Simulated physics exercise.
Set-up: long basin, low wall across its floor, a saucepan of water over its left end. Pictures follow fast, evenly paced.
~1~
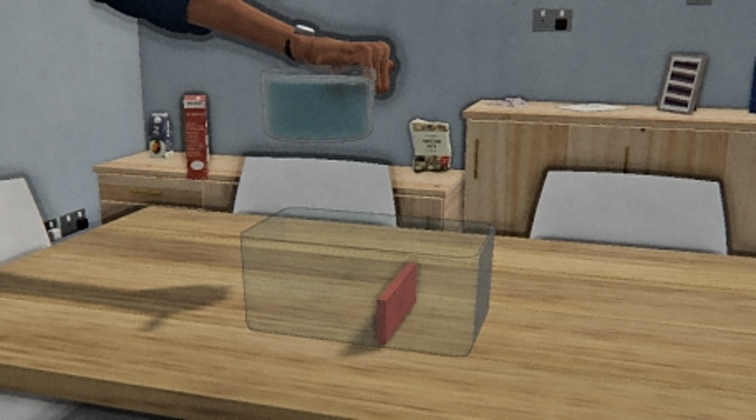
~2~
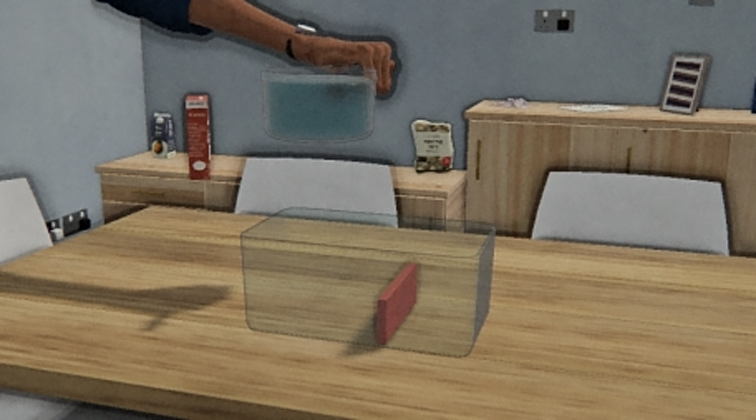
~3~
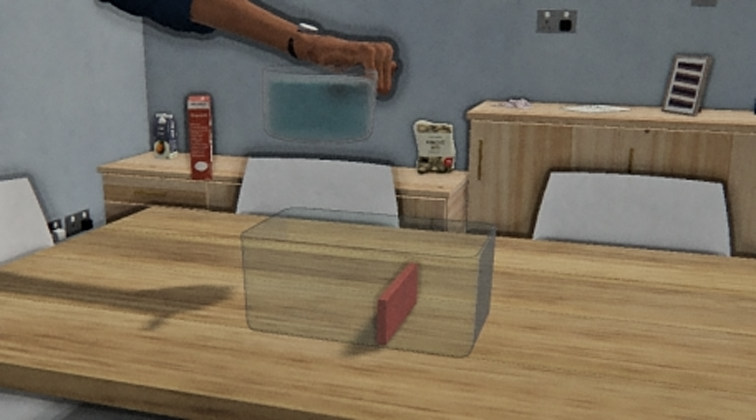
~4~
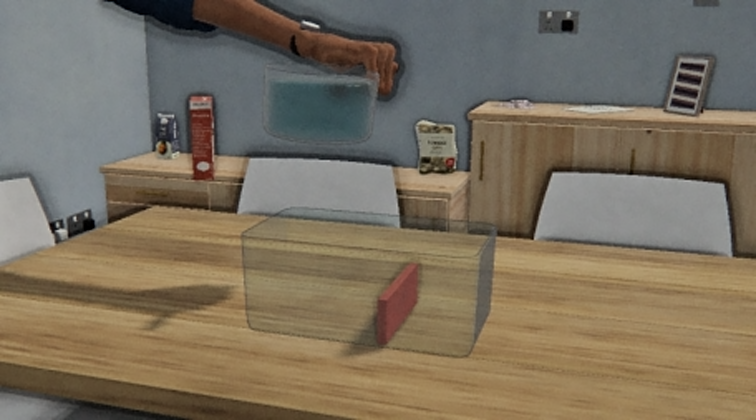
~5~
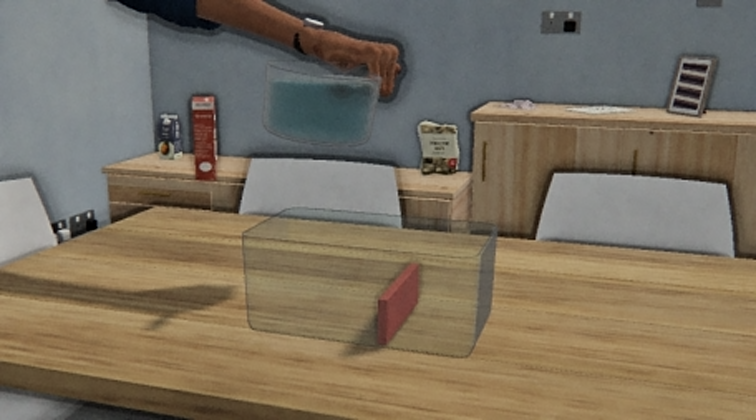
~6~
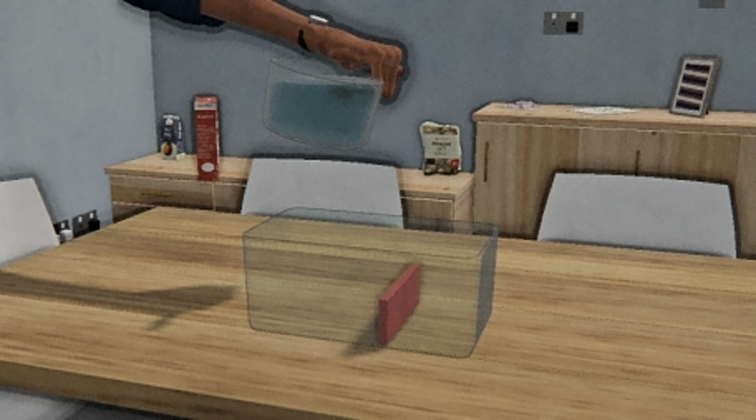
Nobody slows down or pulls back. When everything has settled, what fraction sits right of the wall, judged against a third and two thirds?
It settles with more than two thirds on the right.
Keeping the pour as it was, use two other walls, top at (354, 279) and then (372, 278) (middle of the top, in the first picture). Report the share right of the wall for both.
In order, some 95 and 95 in a hundred.
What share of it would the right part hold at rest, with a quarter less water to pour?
Roughly 75 percent.
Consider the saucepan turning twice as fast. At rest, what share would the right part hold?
Roughly 65 in a hundred.
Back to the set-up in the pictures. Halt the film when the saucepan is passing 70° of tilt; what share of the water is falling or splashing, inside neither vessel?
35 in a hundred.
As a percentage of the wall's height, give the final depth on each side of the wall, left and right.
Levels: Left around 10 per cent, right around 90 per cent.
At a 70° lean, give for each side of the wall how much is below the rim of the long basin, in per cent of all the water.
0 % left, 10 % right.
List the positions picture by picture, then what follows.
The first frame shows tilt 0°; pouring edge (372, 73); surface from (270, 78) to (371, 82); the long basin's rim runs from (263, 222) to (486, 242); the wall's top is at (398, 281).
The second frame shows tilt 1°; pouring edge (373, 74); surface from (271, 78) to (372, 82).
The third frame shows tilt 2°; pouring edge (374, 75); surface from (272, 78) to (373, 83).
The fourth frame shows tilt 5°; pouring edge (376, 78); surface from (273, 77) to (375, 83).
The fifth frame shows tilt 8°; pouring edge (378, 82); surface from (274, 77) to (377, 84).
The sixth frame shows tilt 13°; pouring edge (380, 87); surface from (276, 78) to (379, 84).
A moment on, the saucepan is tipped part way and 59 per cent is still to pour, 1 is left of the wall and 8 right of it.
Next, the saucepan is tipped right over and 13 per cent is still to pour, 3 is left of the wall and 70 right of it.
Then the saucepan is tipped right over and 1 per cent is still to pour, 15 is left of the wall and 80 right of it.
Later the saucepan is tipped right over and 0 per cent is still to pour, 18 is left of the wall and 81 right of it.
At rest 18 per cent lies left of the wall, 81 right of it and 1 outside.
